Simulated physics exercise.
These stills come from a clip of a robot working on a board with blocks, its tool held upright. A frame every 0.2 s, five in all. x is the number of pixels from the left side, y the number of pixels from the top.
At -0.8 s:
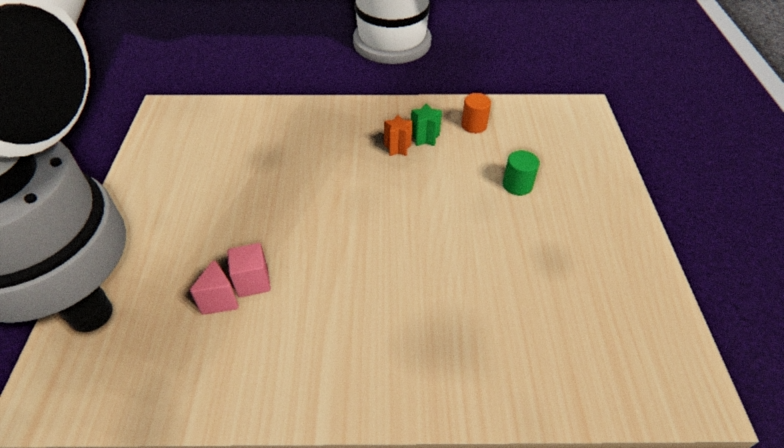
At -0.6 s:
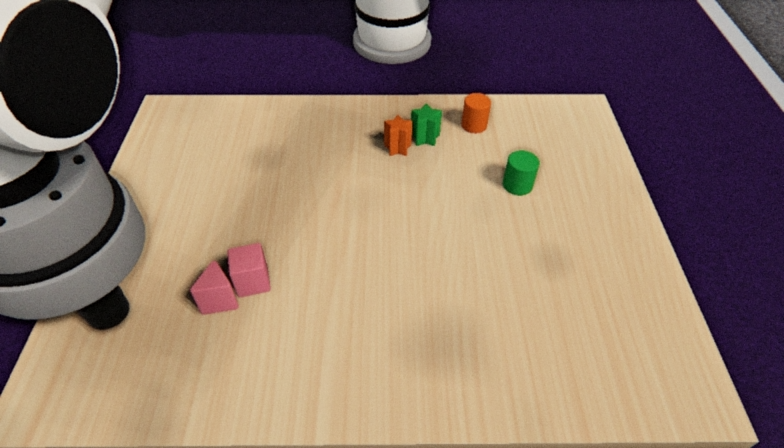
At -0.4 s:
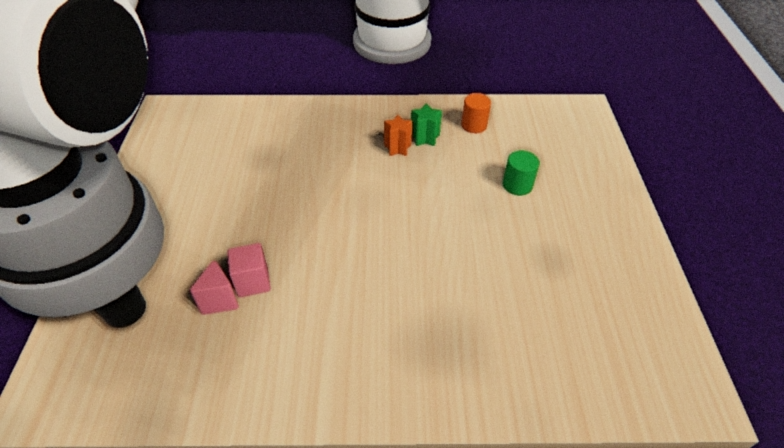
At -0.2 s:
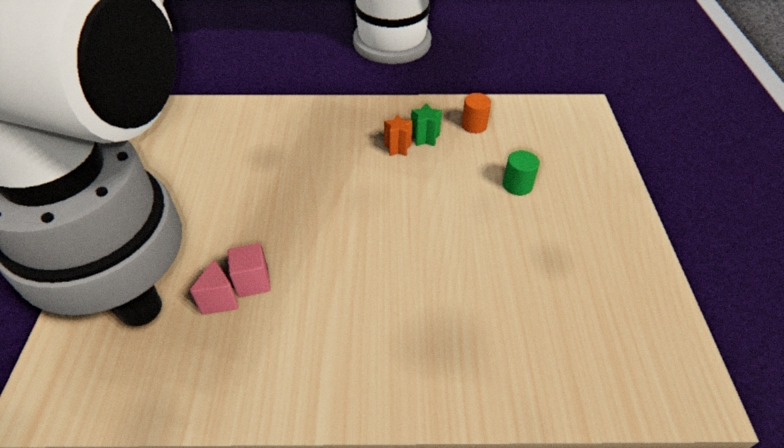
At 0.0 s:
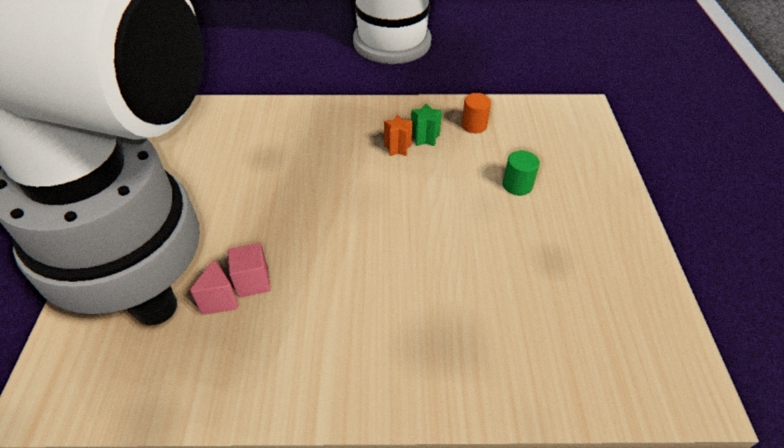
To begin with, a grey and white robot arm stands at the left of a wooden board, with two pink blocks nearby and orange and green blocks toward the back. The arm then moves steadily right, bringing its dark tip closer to the pink blocks, while all the blocks stay still.
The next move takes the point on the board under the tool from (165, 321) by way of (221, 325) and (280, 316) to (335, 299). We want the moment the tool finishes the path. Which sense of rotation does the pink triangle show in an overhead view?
Twists anticlockwise.
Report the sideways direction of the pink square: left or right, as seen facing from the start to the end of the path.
Heads left.
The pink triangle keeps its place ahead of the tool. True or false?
That claim is false.
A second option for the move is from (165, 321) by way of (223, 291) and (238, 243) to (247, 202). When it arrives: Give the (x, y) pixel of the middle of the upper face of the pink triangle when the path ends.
Around pixel (244, 277).
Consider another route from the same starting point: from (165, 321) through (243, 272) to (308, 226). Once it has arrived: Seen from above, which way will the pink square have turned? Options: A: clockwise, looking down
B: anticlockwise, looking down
It's A.
What follows on the original path. One third of the way, tool at (217, 313); pink triangle at (247, 276), turned 20° anticlockwise; pink square at (261, 251), turned 40° anticlockwise.
Two thirds of the way, tool at (277, 303); pink triangle at (286, 266), turned 95° anticlockwise; pink square at (270, 243), turned 85° anticlockwise.
At the end, tool at (333, 287); pink triangle at (300, 258), turned 130° anticlockwise; pink square at (270, 243), turned 85° anticlockwise.
